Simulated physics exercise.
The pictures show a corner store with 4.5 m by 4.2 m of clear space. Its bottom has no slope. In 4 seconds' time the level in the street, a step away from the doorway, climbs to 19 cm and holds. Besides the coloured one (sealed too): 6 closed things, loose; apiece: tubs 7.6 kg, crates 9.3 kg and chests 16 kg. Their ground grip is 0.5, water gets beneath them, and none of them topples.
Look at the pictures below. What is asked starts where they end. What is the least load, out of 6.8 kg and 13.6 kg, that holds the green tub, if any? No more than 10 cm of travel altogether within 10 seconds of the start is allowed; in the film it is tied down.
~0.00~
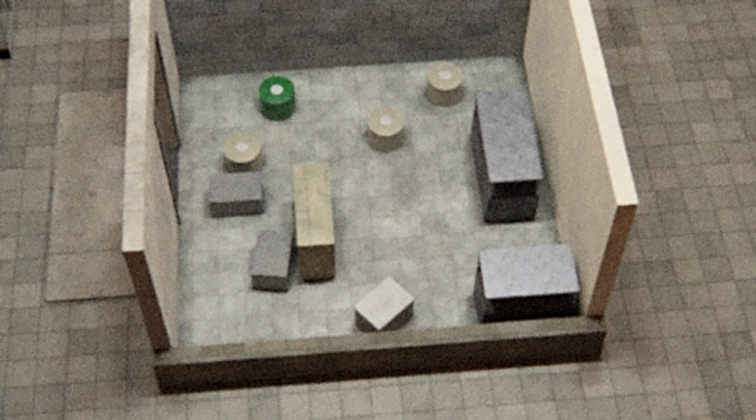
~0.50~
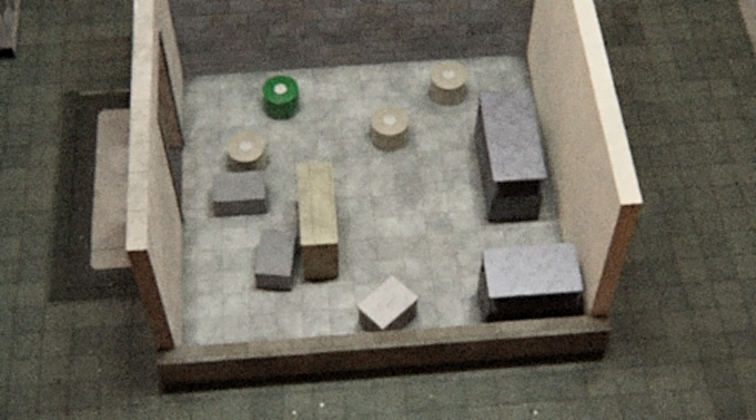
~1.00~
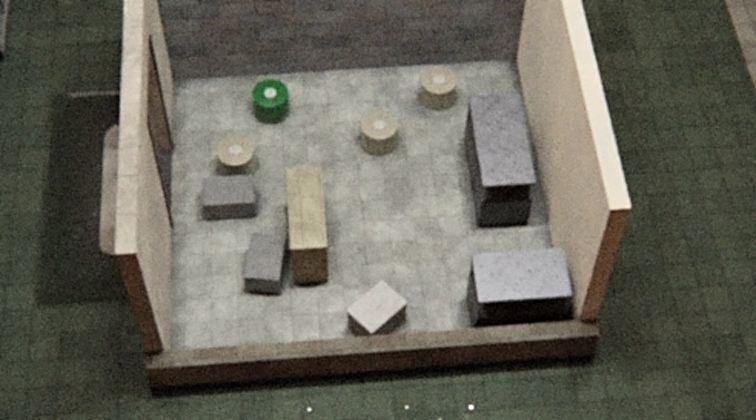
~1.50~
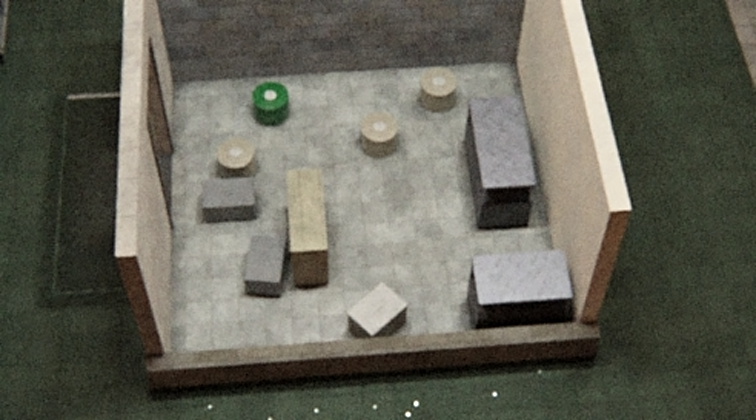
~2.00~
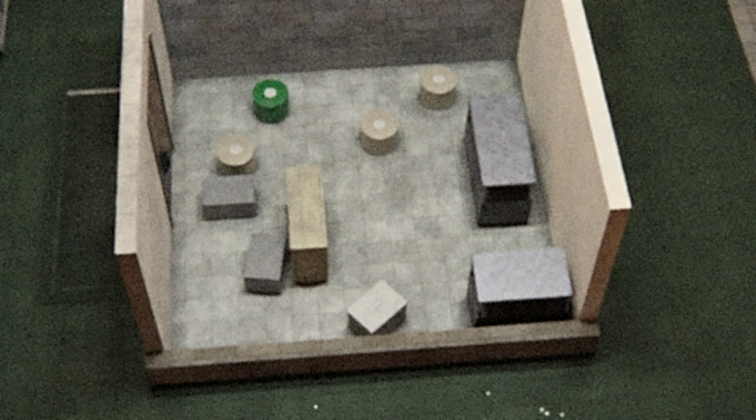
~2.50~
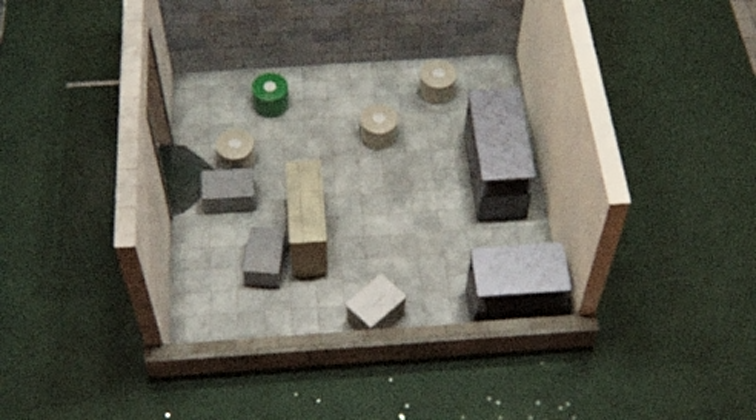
The least is 13.6 kg.
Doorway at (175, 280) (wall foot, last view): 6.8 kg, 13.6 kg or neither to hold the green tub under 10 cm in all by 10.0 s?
Result: Heavier option only.
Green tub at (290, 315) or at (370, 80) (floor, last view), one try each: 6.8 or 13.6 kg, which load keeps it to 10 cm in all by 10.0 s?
Taking the two spots in turn, only the heavier keeps it, then neither keeps it.
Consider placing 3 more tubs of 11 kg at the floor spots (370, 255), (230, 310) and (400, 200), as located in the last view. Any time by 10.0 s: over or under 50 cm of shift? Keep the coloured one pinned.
Answer by position: Inside the range; inside the range; inside the range.
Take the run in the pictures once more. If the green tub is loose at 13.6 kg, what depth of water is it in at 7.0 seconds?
Something like 4 centimetres.
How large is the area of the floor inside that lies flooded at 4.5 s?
5.0 m2.
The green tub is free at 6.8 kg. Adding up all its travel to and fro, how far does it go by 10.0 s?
I'd say roughly 250 centimetres in all.
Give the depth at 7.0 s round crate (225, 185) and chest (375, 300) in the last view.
3 and 1 cm.
After 3.5 s the green tub would be 0 cm from its start with 6.8 kg and 0 cm from its start with 13.6 kg; 0 cm of water round it then.
After 4.5 s the green tub would be 9 cm from its start with 6.8 kg and 0 cm from its start with 13.6 kg; 4 cm of water round it then.
After 7.0 s the green tub would be 101 cm from its start with 6.8 kg and 0 cm from its start with 13.6 kg; 4 cm of water round it then.
After 10.0 s the green tub would be 231 cm from its start with 6.8 kg and 0 cm from its start with 13.6 kg; 5 cm of water round it then.
